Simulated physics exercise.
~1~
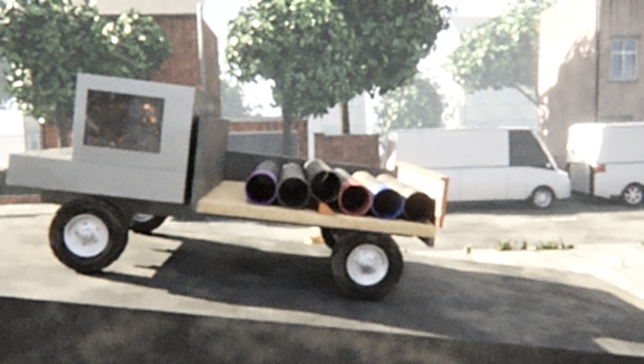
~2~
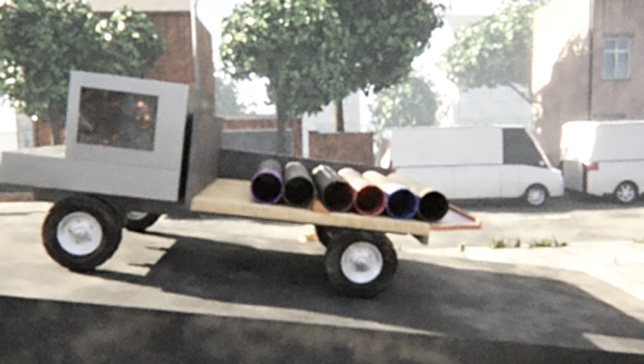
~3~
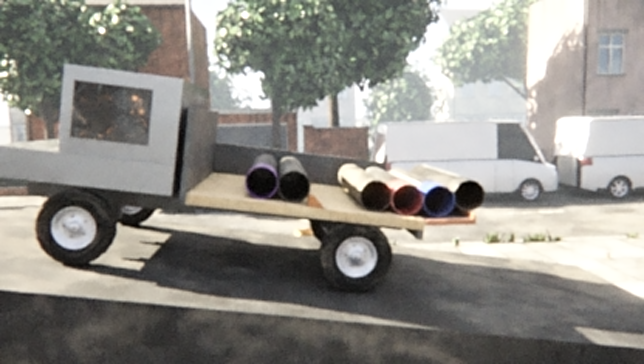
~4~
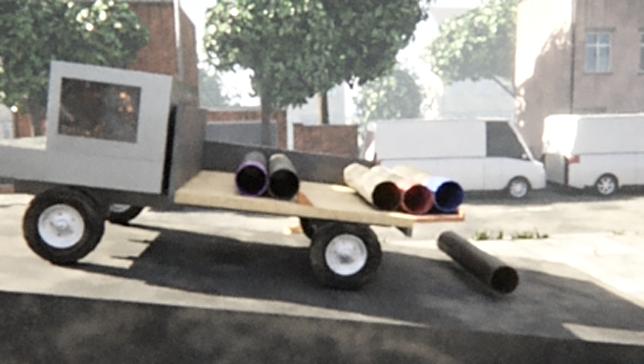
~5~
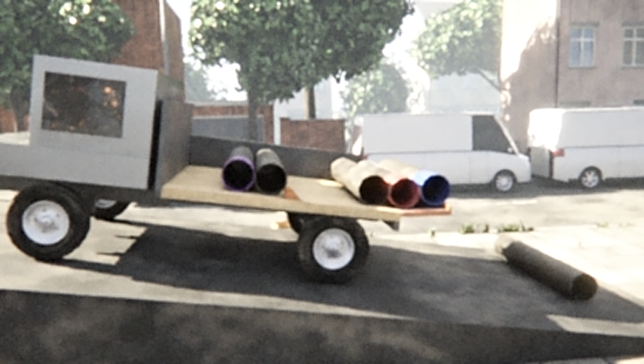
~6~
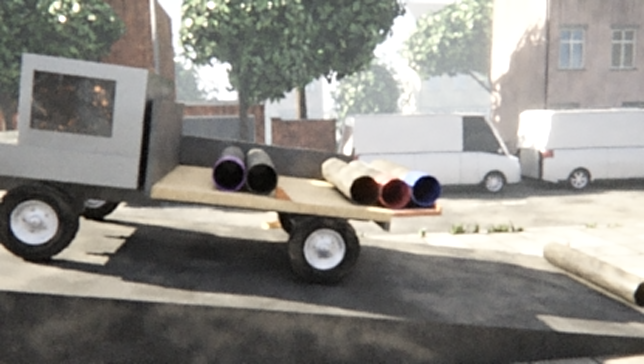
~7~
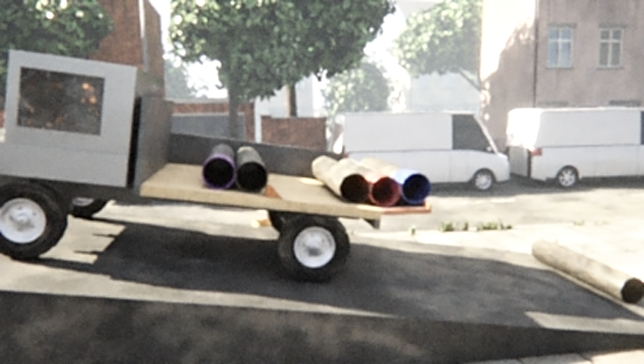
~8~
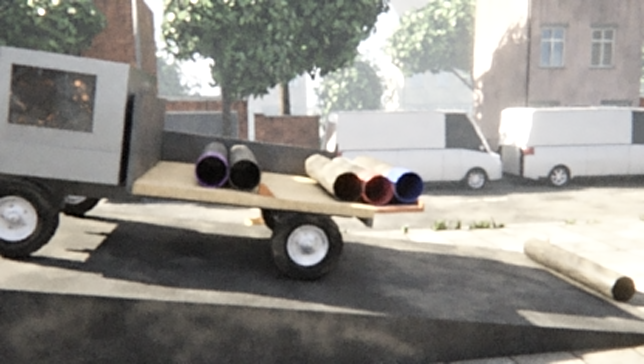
A grey pick-up with its near side removed stands on a sloping street, seen from the side with its tail to the right, and six dark-mouthed pipes lie on its wooden bed. Trees, brick buildings and white vans stand behind. The tailgate drops open and the pipes roll right, but the purple-rimmed one and its black neighbour soon stop mid-bed. The other four roll on, and the rightmost falls off onto the road and rolls a little way. The blue and red ones come to rest on the lowered gate, still aboard, as the view drifts right.
